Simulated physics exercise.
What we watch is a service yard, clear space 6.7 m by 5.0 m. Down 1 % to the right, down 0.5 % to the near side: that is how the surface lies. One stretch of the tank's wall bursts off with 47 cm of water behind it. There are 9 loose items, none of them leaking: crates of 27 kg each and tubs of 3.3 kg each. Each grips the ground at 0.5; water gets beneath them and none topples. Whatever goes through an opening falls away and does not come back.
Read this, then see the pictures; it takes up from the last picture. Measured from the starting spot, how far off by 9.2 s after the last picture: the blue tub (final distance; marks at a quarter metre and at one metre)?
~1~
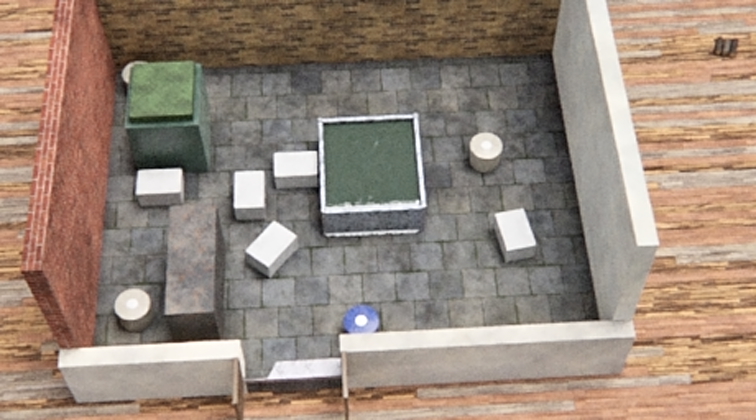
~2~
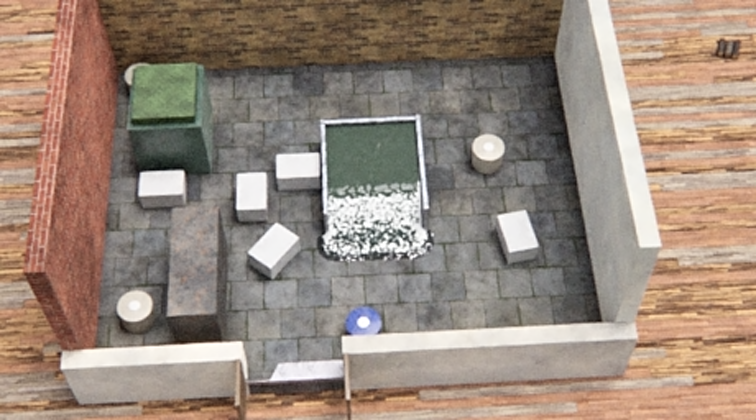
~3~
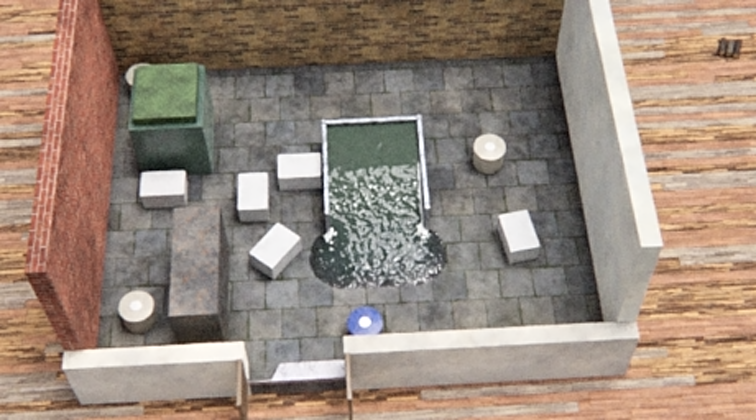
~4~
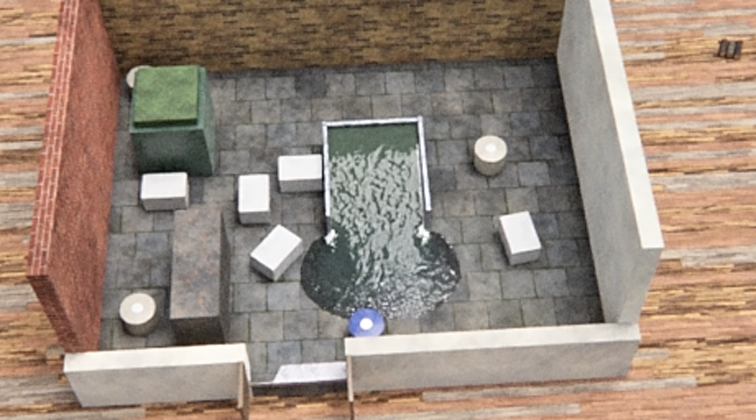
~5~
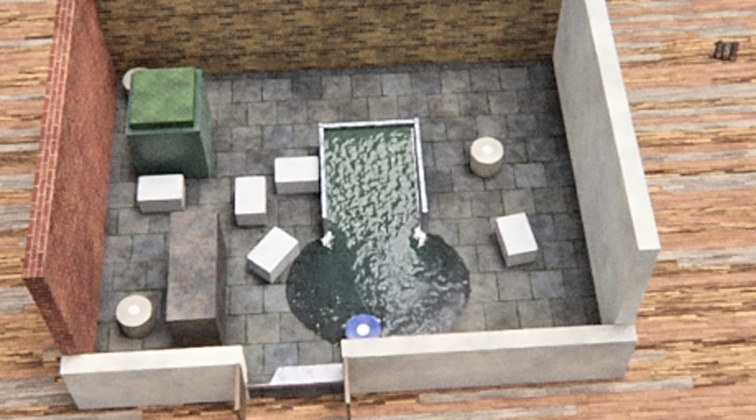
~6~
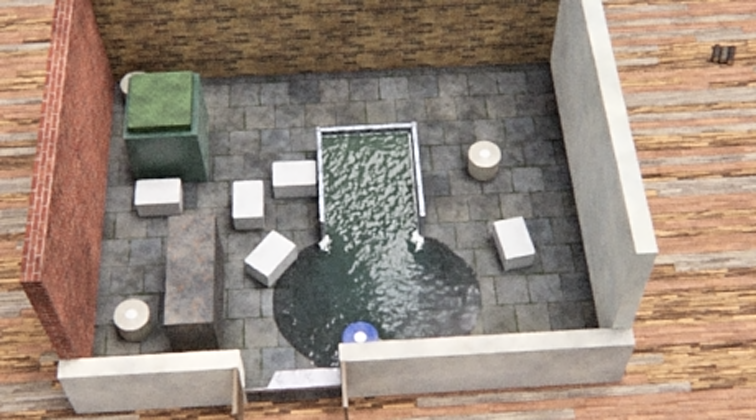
Observation: Blue tub moves a great deal.
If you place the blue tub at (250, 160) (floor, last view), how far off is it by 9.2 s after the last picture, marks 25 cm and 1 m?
I'd say it does not really move.
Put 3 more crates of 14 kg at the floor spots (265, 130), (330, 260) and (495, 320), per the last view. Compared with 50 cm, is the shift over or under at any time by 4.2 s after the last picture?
First within, then beyond, then beyond.
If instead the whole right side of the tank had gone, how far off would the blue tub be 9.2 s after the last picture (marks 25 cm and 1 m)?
I'd expect the blue tub to have ended up far off.
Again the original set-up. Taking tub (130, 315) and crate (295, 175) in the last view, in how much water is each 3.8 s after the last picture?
First about 2 cm, second about 0 cm.
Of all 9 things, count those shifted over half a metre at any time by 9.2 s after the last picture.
The number is 1.
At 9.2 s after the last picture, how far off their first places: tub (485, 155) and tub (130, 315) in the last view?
In that order: 10 cm, 0 cm.
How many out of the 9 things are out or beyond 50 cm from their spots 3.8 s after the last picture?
1 in all.
Then, 1.2 s after the last picture the blue tub is near (299, 350), 0.8 m from its start, afloat; 0 of 9 are out; 1 afloat.
Then, 3.8 s after the last picture the blue tub has gone out; 1 of 9 are out; 0 afloat.
Then, 6.2 s after the last picture the blue tub has gone out; 1 of 9 are out; 0 afloat.
Then, 9.2 s after the last picture the blue tub has gone out; 1 of 9 are out; 1 afloat.
